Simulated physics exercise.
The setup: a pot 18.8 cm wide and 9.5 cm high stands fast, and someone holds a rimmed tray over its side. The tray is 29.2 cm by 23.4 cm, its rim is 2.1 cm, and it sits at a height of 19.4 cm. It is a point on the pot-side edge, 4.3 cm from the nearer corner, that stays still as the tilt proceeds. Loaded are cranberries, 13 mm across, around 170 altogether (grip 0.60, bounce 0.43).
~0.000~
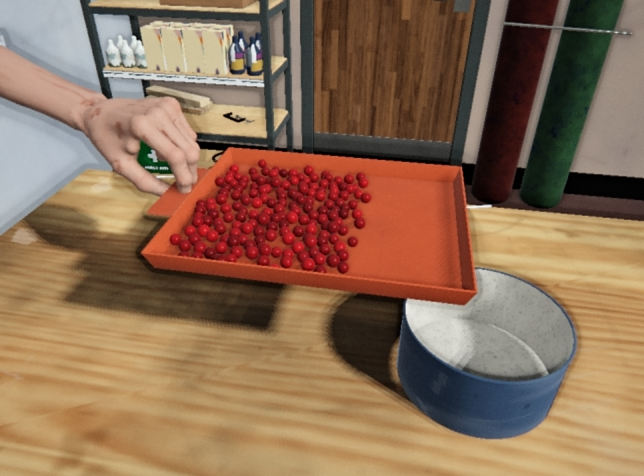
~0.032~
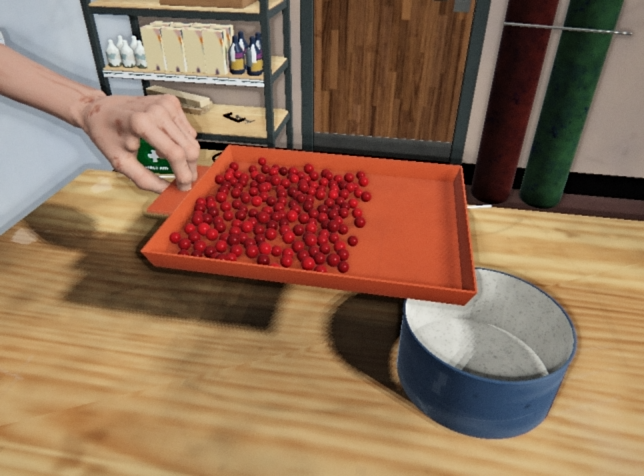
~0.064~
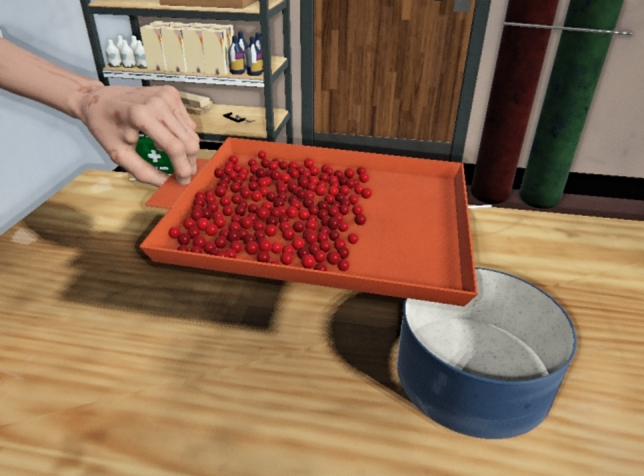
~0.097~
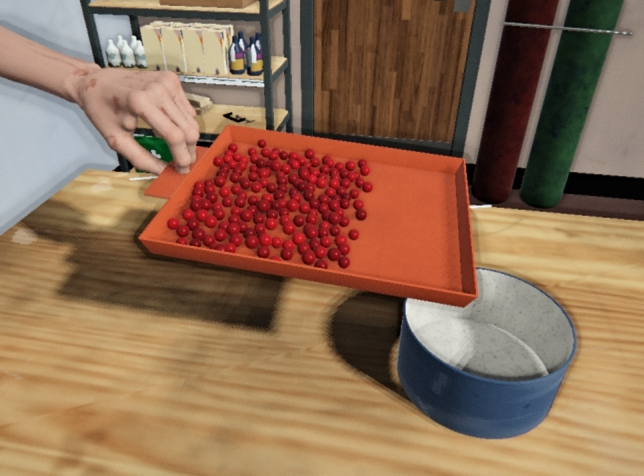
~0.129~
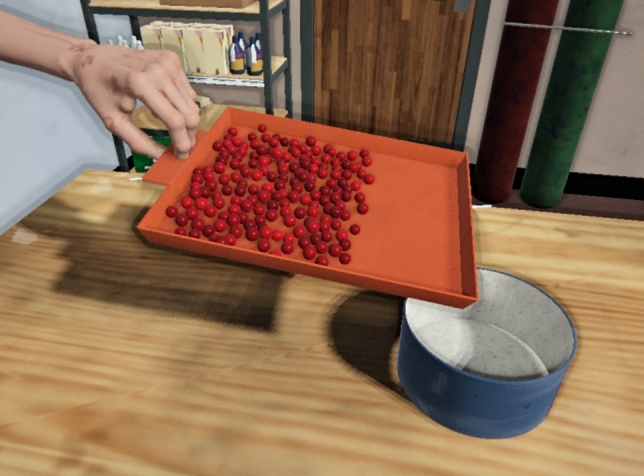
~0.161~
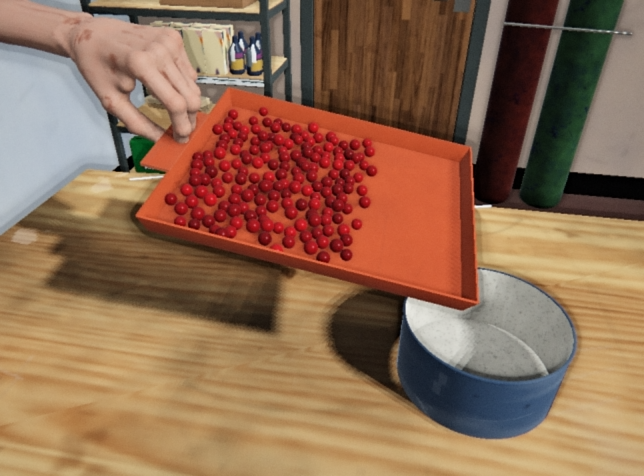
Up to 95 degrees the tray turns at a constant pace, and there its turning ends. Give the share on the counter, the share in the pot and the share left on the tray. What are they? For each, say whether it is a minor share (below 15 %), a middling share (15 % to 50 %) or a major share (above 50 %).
I expect this. Counter - a major share. Pot - a minor share. Tray - a minor share.
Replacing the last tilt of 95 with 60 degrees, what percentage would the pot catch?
5 percent.
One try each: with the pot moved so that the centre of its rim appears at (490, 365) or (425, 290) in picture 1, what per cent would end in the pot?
Estimates: 80 in a hundred and 0 in a hundred.
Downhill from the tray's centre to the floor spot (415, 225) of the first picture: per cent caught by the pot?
Roughly 60 percent of them.
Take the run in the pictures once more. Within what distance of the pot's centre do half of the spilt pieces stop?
I'd say around 20 centimetres.
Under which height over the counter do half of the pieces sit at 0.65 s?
Roughly 22 centimetres.
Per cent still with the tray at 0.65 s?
80%, roughly.
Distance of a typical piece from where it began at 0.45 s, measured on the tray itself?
It has moved some 5 cm from its start.
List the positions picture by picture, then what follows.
In the first frame, tray tilt 0 degrees, front corners at (151, 249) and (468, 287); middle of the pieces at (279, 210); pot at (487, 317).
In the second frame, tray tilt 1 degrees, front corners at (151, 248) and (468, 287); middle of the pieces at (279, 208).
In the third frame, tray tilt 2 degrees, front corners at (150, 243) and (469, 288); middle of the pieces at (279, 204).
In the fourth frame, tray tilt 5 degrees, front corners at (149, 235) and (469, 290), lowest corner right front; middle of the pieces at (279, 196).
In the fifth frame, tray tilt 9 degrees, front corners at (147, 224) and (470, 293), lowest corner right front; middle of the pieces at (280, 186).
In the sixth frame, tray tilt 14 degrees, front corners at (146, 213) and (471, 296), lowest corner right front; middle of the pieces at (281, 175); pot at (487, 317). Its pace works out near 135 degrees a second.
After 0.45 s, tilt 53 degrees; the tray holds 100 %, the pot 0 %.
Then, at 0.65 s, tilt 81 degrees; the tray holds 80 %, the pot 0 %.
After 0.96 s, tilt 95 degrees; the tray holds 5 %, the pot 5 %.
At rest (1.7 s), counter 95 %, pot 5 %, tray 0 %.
